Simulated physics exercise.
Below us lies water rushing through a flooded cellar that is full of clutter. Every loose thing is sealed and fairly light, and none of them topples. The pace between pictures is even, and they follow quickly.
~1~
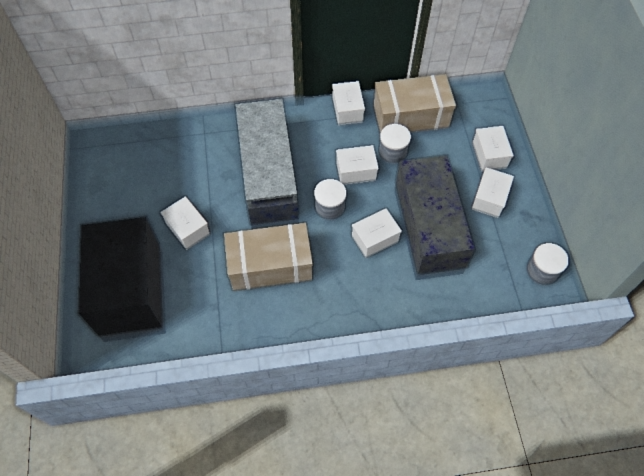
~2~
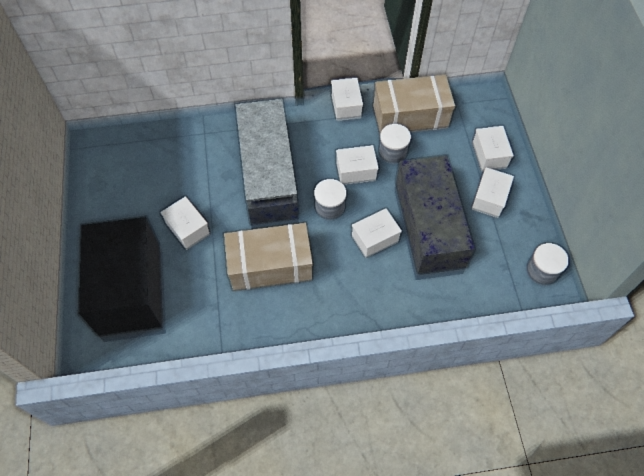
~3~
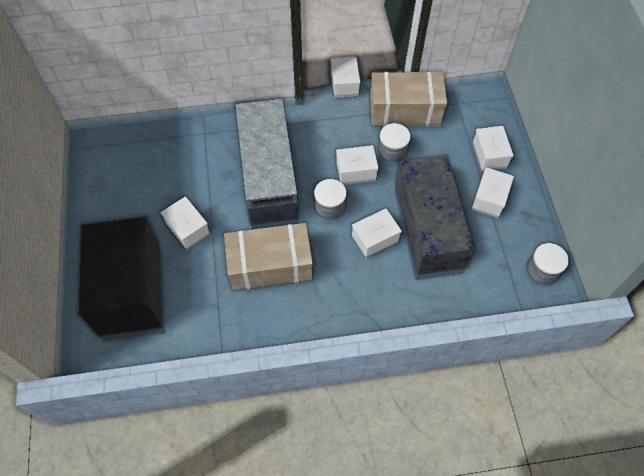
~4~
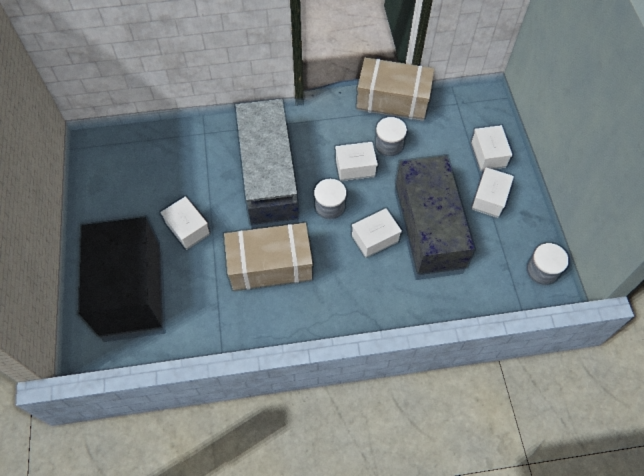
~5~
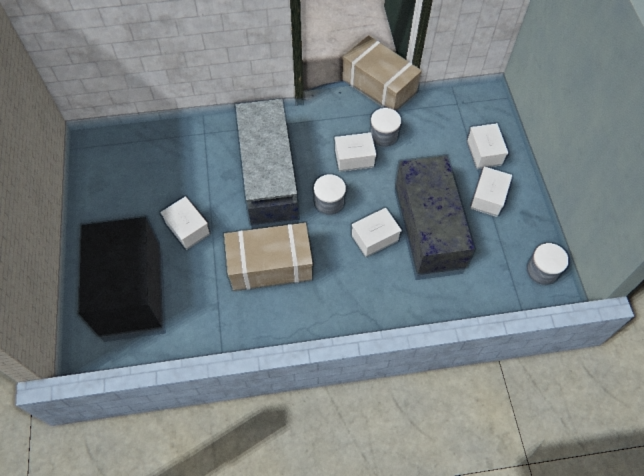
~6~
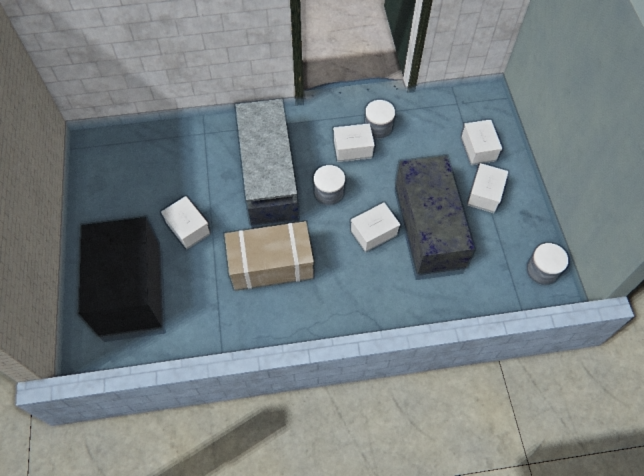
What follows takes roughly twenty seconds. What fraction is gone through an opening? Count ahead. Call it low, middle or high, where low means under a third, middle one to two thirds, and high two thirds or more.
High.
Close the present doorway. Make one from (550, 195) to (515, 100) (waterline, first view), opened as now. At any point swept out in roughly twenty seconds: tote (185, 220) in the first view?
Remains.
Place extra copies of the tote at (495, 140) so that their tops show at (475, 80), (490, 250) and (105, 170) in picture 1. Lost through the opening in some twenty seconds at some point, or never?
Okay, one at a time: Gets out, next gets out, last does not get out.
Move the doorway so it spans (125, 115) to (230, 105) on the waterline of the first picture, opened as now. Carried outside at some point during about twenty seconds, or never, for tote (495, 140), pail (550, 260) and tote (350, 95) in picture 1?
Retained; retained; lost.
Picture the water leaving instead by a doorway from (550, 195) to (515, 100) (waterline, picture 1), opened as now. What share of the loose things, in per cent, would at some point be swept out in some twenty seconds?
That would be near 80 per cent of the things.
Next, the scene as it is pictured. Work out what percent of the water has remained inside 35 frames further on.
It comes out at 50 parts in a hundred.
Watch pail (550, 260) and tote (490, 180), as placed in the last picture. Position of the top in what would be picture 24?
About (527, 186) and (393, 88).
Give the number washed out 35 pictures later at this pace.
Count: 9.
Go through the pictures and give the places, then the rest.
In the first picture, a pail at (396, 136) floats; a tote at (357, 159) floats; 0 of 11 have shifted.
In the second picture, a pail at (396, 136), afloat; a tote at (357, 159) floats; 1 of 11 have shifted.
In the third picture, a pail at (395, 136), afloat; a tote at (357, 159) floats; 2 of 11 have shifted.
In the fourth picture, a pail at (392, 129) floats, close to its start; a tote at (356, 155) floats, close to its start; 4 of 11 have shifted.
In the fifth picture, a pail at (386, 120), afloat, close to its start; a tote at (355, 146) floats, close to its start; 6 of 11 have shifted.
In the sixth picture, a pail at (380, 112), afloat, a stride from its start; a tote at (354, 136), afloat, a stride from its start; 8 of 11 have shifted.
A moment on, 3 of 11 are out; 8 afloat.
Next, 7 of 11 are out; 4 afloat.
Later, 9 of 11 are out; 2 afloat.
In the end, 10 of 11 are out; 1 afloat.
